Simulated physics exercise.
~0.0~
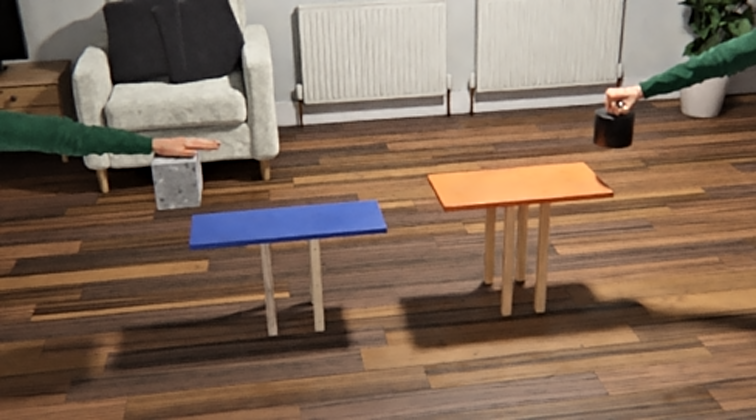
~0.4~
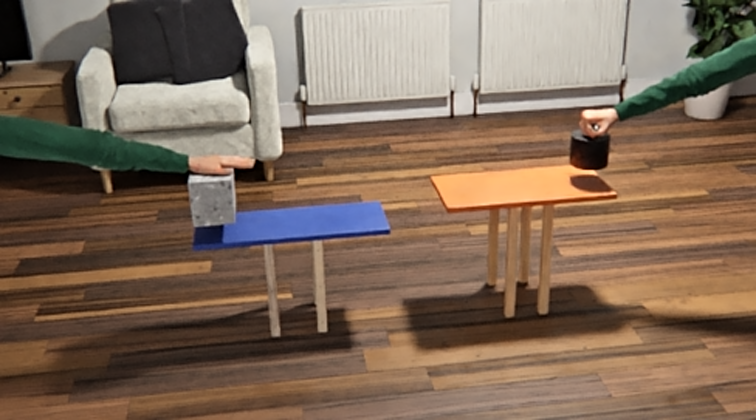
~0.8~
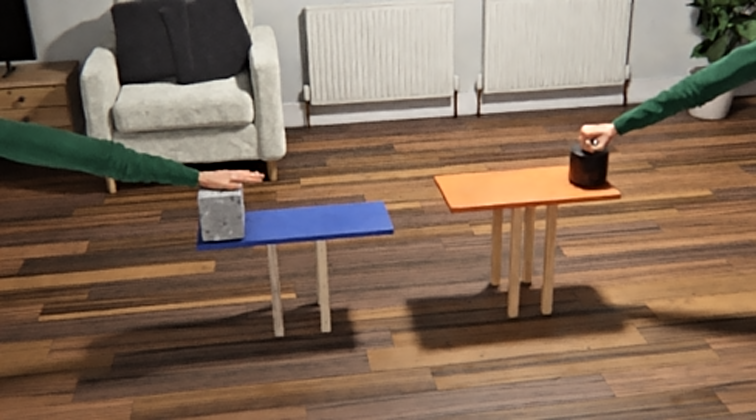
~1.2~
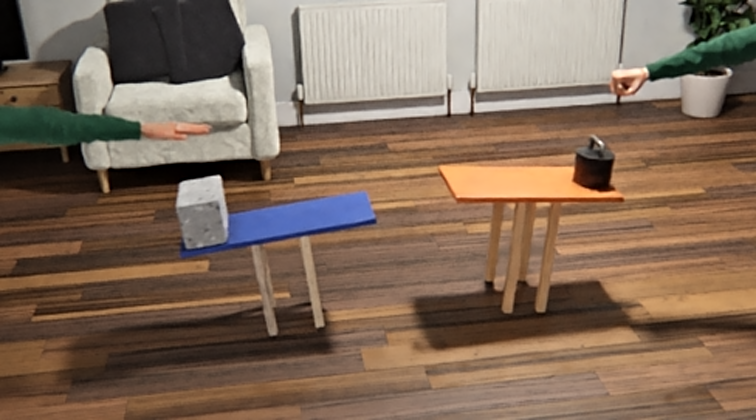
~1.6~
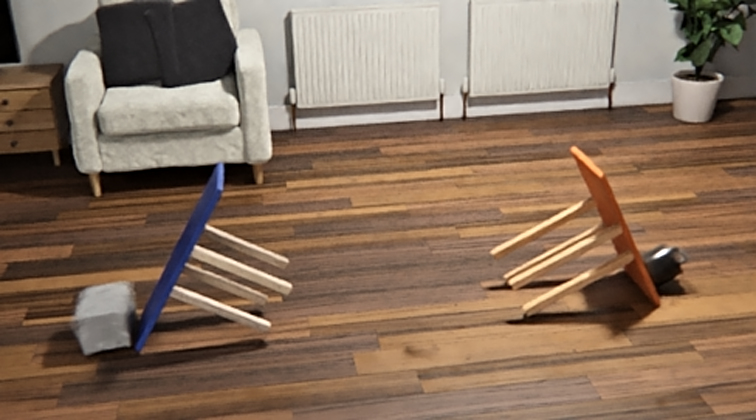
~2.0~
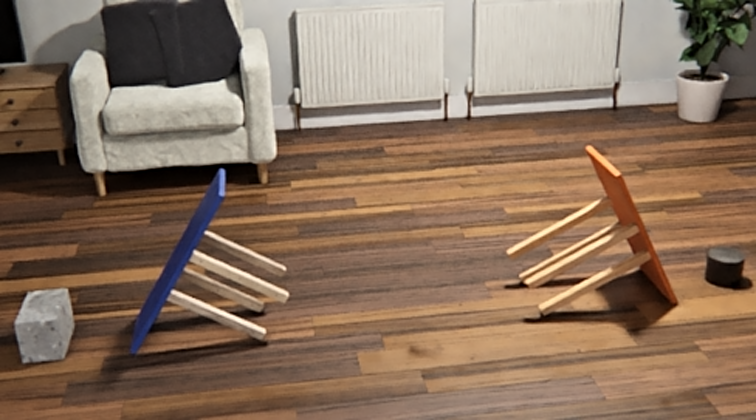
A blue-topped plant stand on the left and an orange-topped trestle on the right stand on a wooden floor, seen from slightly above by a gently swaying camera. Behind them are a pale armchair with a dark cushion, white radiators and a leafy plant. Two green-sleeved arms reach in from opposite sides, lowering a grey speckled block onto the blue top's left end and a black cylinder with a handle onto the orange top's right end. The hands let go and draw back. Both tables tip outward, tumbling their loads to the floor, and finish on their sides, with block and cylinder lying beyond them.
